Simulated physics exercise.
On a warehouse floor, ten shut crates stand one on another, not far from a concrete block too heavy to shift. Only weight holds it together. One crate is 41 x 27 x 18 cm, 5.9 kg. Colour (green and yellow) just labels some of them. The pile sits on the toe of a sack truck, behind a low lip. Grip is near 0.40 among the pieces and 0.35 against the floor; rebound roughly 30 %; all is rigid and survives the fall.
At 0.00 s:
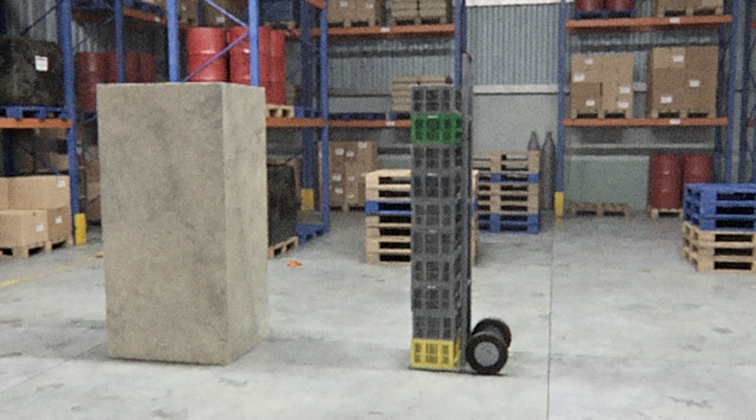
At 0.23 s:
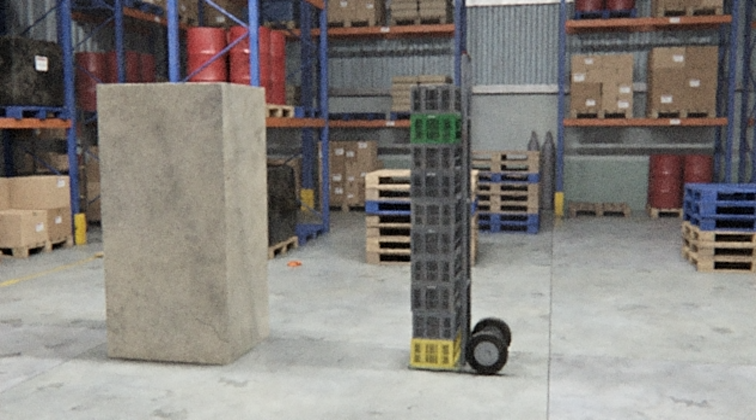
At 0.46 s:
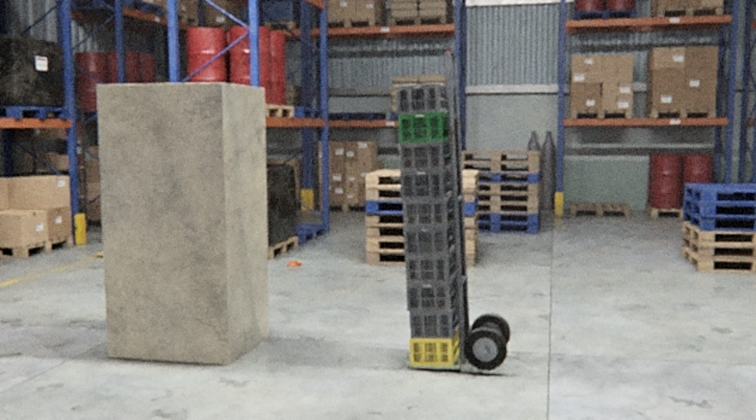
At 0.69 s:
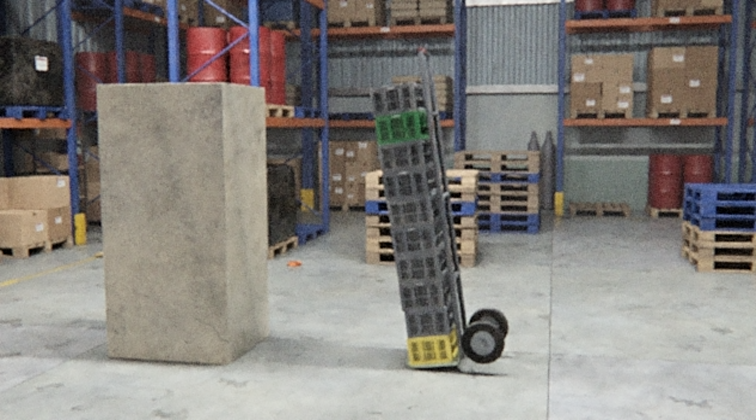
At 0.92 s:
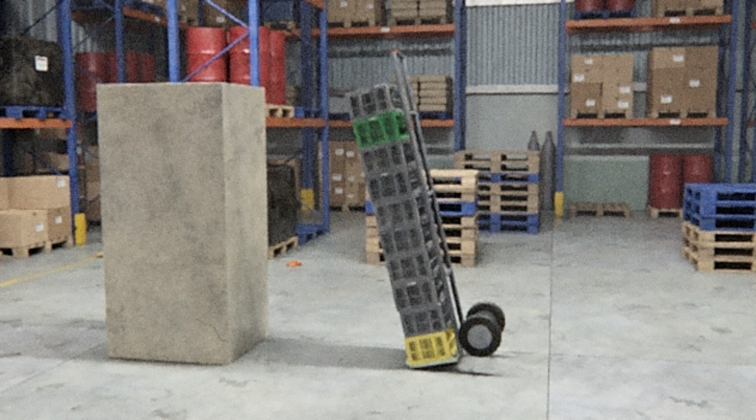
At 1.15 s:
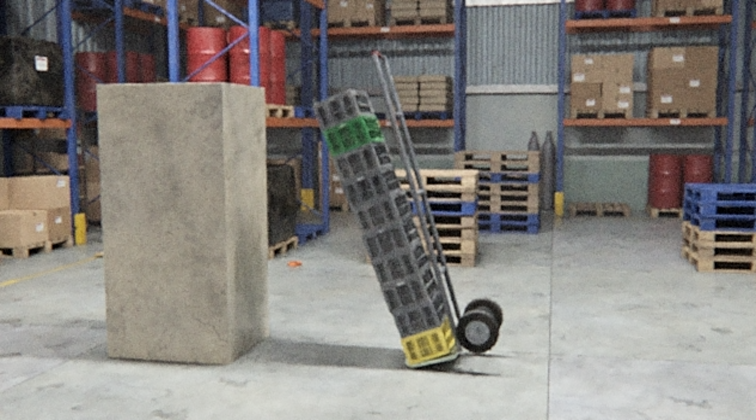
At first, a tall stack of gray crates, with a green one near the top and a yellow one at the bottom, stands upright on a hand truck beside a large concrete block. Then the truck and stack tilt left together, leaning steadily further, and the crates angle slightly away from the truck's frame.
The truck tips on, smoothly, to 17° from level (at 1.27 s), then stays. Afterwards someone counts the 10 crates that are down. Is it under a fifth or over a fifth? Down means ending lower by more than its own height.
It comes to over a fifth.
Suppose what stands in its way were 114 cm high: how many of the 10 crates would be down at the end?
Then 8.
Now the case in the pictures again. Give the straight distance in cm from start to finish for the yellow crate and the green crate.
About: Yellow 10, green 140.
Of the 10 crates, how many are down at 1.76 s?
By then 7.
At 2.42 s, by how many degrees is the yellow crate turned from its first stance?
Some 15°.
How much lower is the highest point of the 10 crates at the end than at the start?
Some 100 cm lower.
By 1.34 s, none of the 10 crates down, 10 disturbed; green crate tilted 31°, 14 cm lower; yellow crate tilted 30°.
By 1.76 s, 7 of the 10 crates down; green crate tilted 41°, 38 cm lower; yellow crate tilted 36°.
By 2.42 s, 8 of the 10 crates down; yellow crate tilted 17°; green crate 81 cm lower.
When it is over (4.0 s), 8 of the 10 crates down; yellow crate tilted 17°; green crate 81 cm lower. That is 80 per cent. In pixels of the last frame, middles, yellow crate near (431, 339), green crate near (273, 248).
